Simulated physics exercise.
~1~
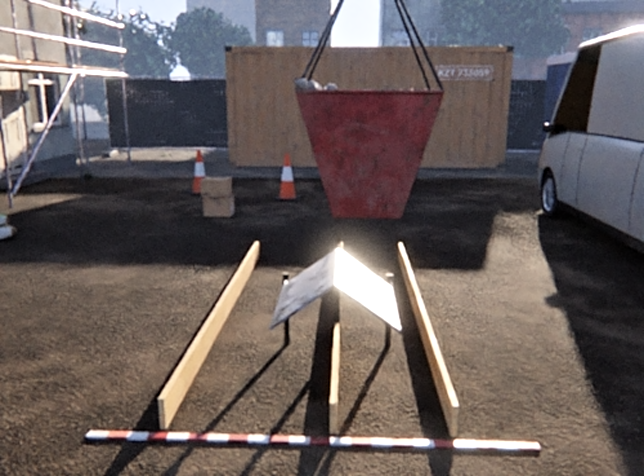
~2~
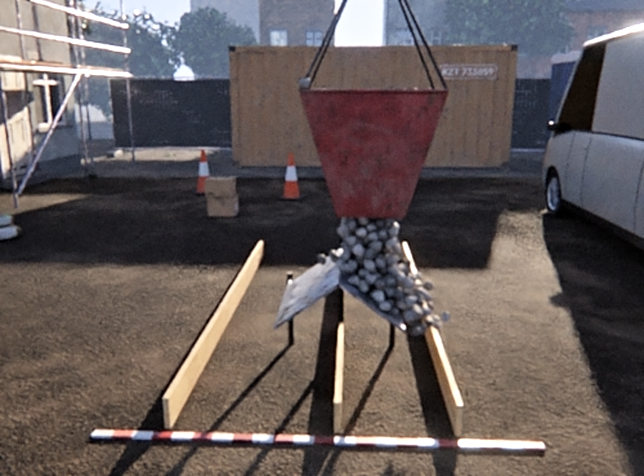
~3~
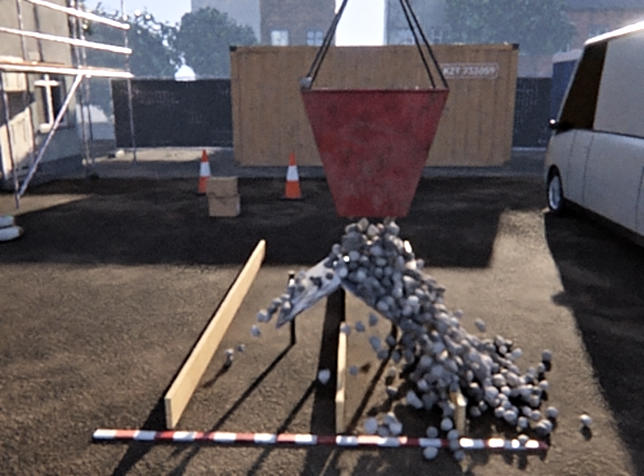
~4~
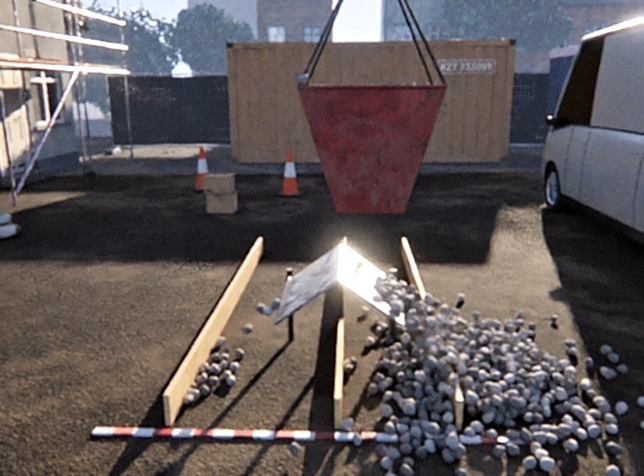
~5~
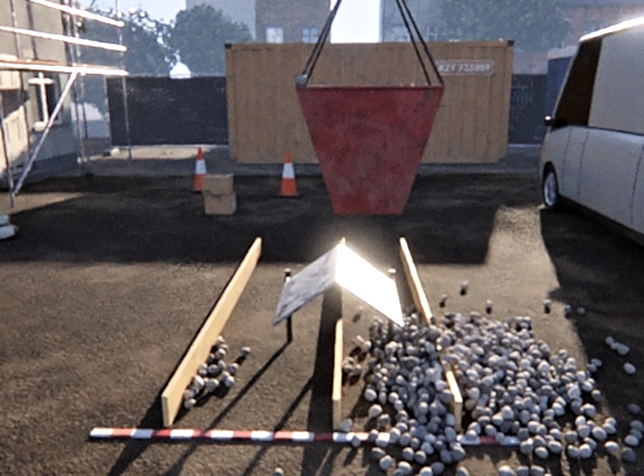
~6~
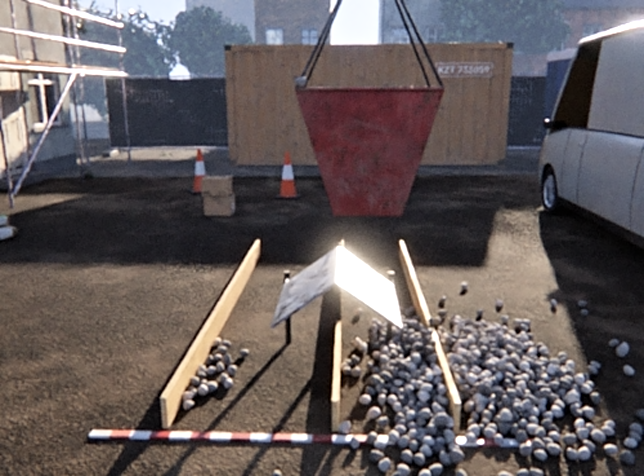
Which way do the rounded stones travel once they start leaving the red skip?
They move down, dropping onto the sloping steel and then to the ground.
